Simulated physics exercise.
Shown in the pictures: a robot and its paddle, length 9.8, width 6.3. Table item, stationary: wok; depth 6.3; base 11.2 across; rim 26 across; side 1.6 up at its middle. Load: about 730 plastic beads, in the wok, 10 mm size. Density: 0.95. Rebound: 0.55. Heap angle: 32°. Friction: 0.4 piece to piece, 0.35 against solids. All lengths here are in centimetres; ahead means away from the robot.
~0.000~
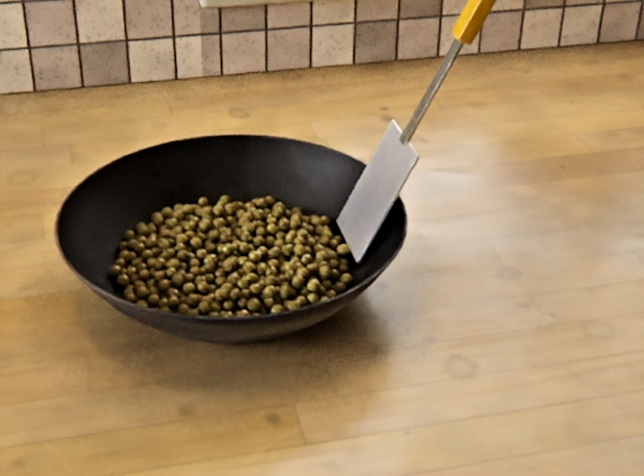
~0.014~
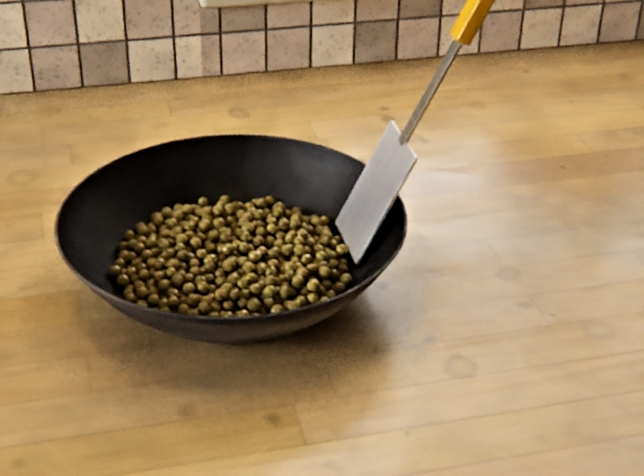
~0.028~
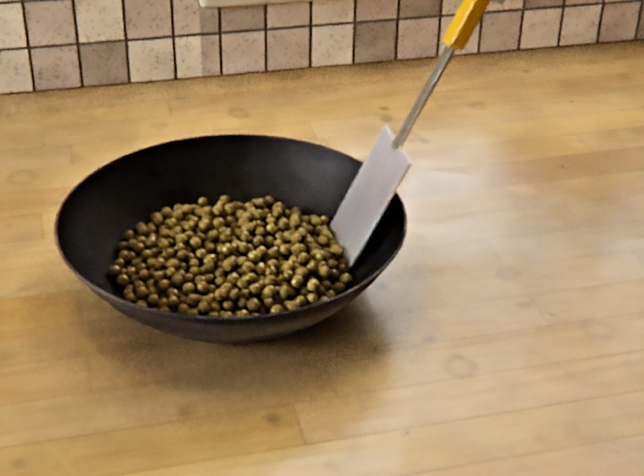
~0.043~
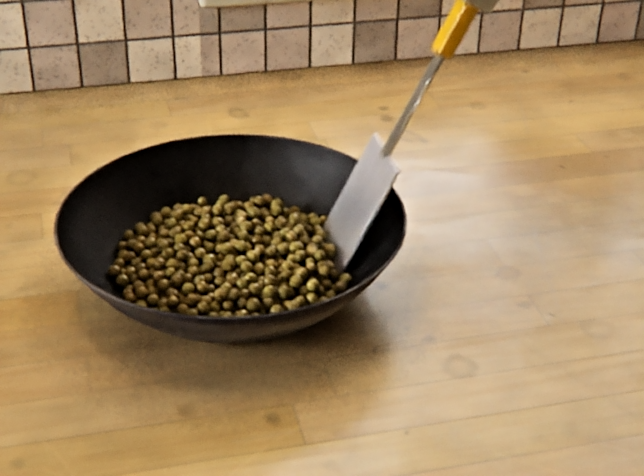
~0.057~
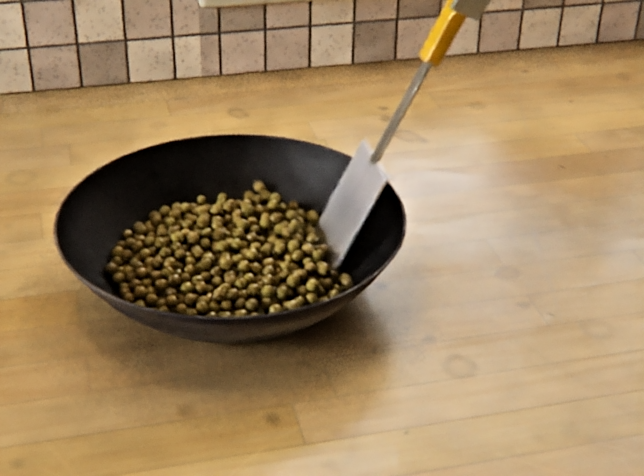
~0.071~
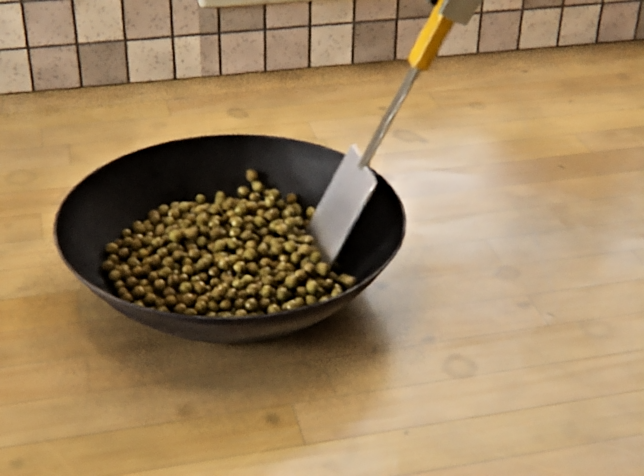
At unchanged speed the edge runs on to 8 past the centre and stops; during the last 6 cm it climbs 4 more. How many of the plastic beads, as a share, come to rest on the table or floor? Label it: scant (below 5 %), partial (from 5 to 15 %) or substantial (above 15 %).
Partial (from 5 to 15 %).
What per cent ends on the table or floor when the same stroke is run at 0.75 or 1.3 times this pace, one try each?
Around 0 per cent, then around 15 per cent, would end on the table or floor.
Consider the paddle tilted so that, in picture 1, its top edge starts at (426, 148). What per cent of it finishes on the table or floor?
Roughly 10 percent ends on the table or floor.
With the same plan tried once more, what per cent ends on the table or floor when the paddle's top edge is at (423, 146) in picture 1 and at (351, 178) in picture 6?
Some 20 per cent.
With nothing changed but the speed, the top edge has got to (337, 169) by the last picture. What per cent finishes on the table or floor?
That share would be about 20 percent.
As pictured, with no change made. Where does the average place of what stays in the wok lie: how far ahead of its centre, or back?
Roughly 3.0 cm ahead.
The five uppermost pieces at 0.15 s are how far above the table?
I'd say close to 5 cm on average.
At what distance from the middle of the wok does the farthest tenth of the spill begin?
Roughly 35 cm.
After 0.15 s, sloping 64°, highest piece 6 above the table; 731 in the wok.
After 0.24 s, sloping 64°, highest piece 6 above the table; 731 in the wok.
After 0.48 s, sloping 64°, highest piece 8 above the table; 660 in the wok, 57 on the table or floor, 14 on the blade or in flight.
After 1.53 s, sloping 64°, highest piece 6 above the table; 660 in the wok, 71 on the table or floor.
At rest, 660 in the wok, 71 on the table or floor. That is 10 % on the table or floor.
